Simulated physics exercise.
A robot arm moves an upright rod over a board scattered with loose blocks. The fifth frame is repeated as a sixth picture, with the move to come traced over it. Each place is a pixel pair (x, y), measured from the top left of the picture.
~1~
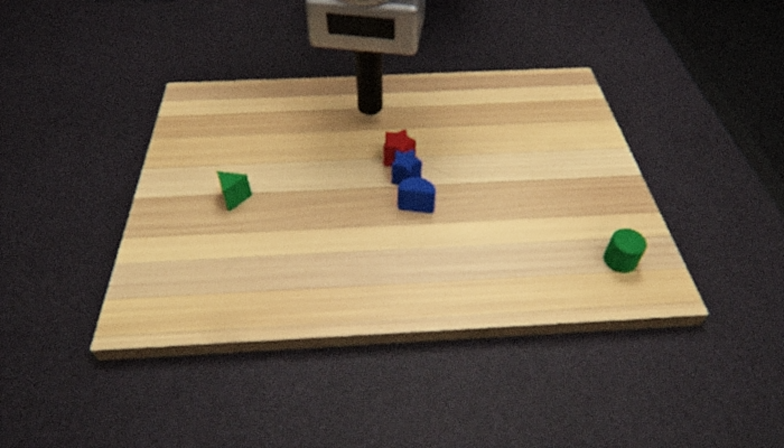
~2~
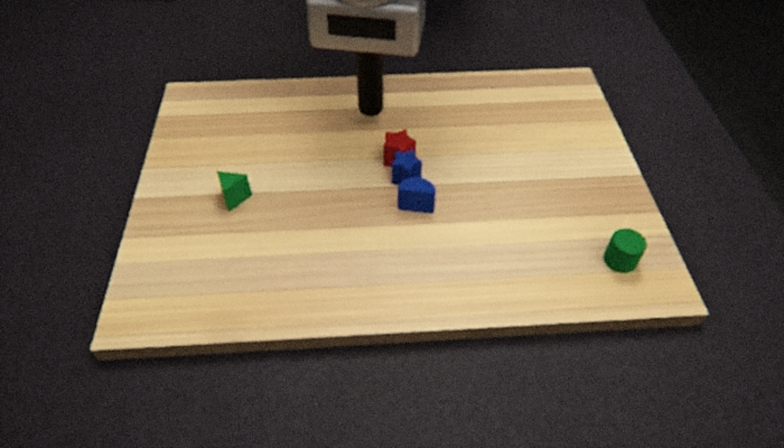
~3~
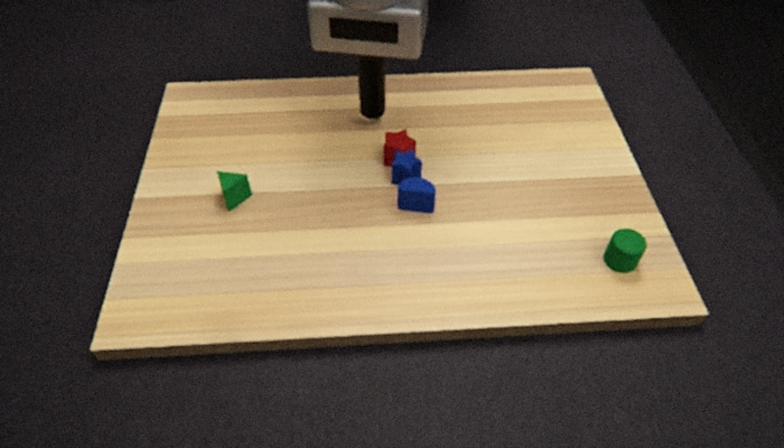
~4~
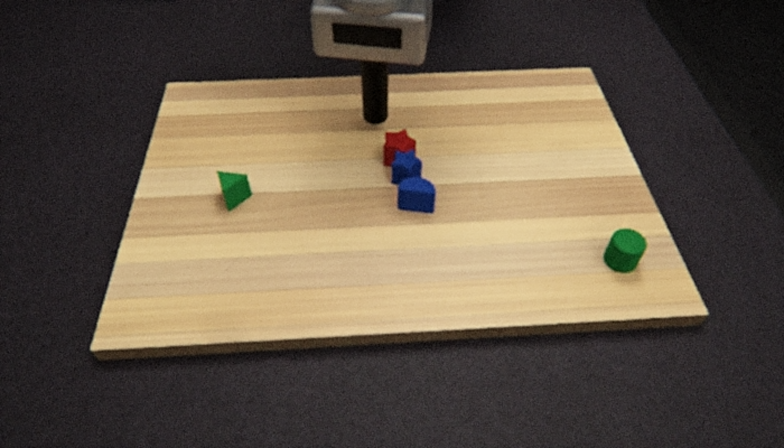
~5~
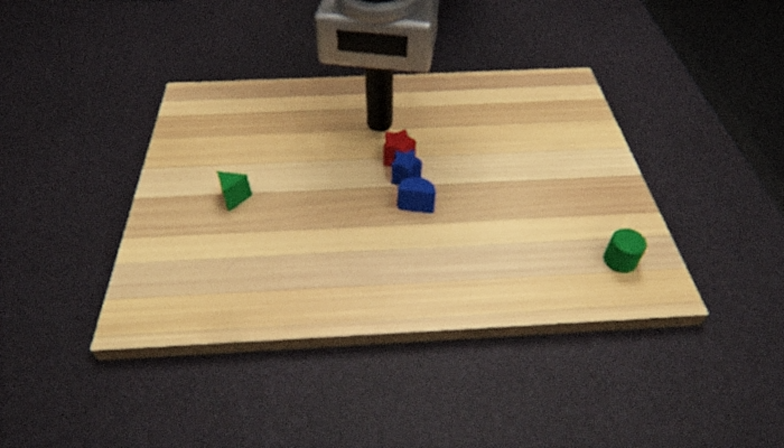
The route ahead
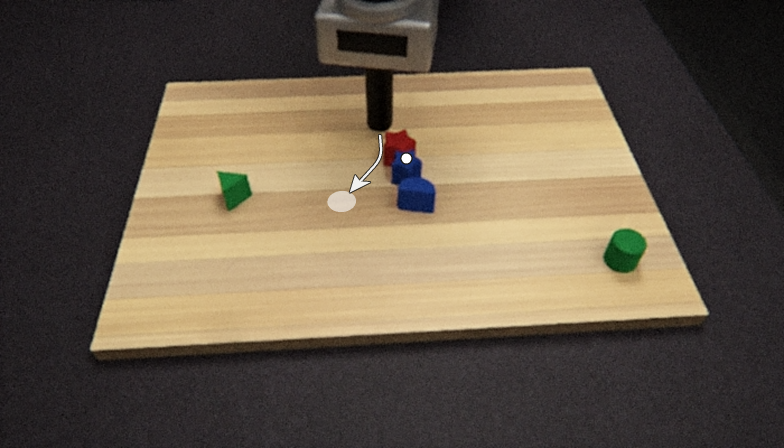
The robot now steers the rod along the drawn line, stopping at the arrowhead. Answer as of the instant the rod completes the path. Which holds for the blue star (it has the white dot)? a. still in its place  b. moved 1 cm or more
Correct choice: B.
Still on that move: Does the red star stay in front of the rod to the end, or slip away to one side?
I'd say the red star has slipped off and sits beside or behind the rod.
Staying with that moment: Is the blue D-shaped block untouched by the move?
I'd say yes.
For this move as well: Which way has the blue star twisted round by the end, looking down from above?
In a top view, it turns clockwise.
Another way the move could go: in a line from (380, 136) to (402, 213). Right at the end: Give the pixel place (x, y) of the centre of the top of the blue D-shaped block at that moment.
The blue D-shaped block ends near (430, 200).
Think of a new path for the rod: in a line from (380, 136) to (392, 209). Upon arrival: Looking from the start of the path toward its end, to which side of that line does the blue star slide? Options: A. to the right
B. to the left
The one that fits is B, to the left.
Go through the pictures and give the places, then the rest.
Lower end of the rod (370, 108), tops of blocks, red star (399, 139), blue star (406, 158), blue D-shaped block (418, 185), in the first frame.
Rod (371, 109), blocks as before, in the second frame.
Rod (373, 112), blocks as before, in the third frame.
Rod (376, 117), blocks as before, in the fourth frame.
Rod (380, 125), red star (399, 139), blue star (406, 158), blue D-shaped block (418, 185), in the fifth frame.
The drawn path runs from (380, 136) through (379, 158) and (362, 179) to (342, 201); the dot is on the blue star.
What follows on the original path. One third of the way, rod (379, 148); red star (403, 146), turned 50° anticlockwise; blue star (413, 164), turned 25° clockwise.
Two thirds of the way, rod (361, 169); red star (402, 146), turned 65° anticlockwise; blue star (414, 164), turned 30° clockwise.
At the end, rod (341, 190); red star (402, 146), turned 65° anticlockwise; blue star (414, 164), turned 30° clockwise; blue D-shaped block not moved.
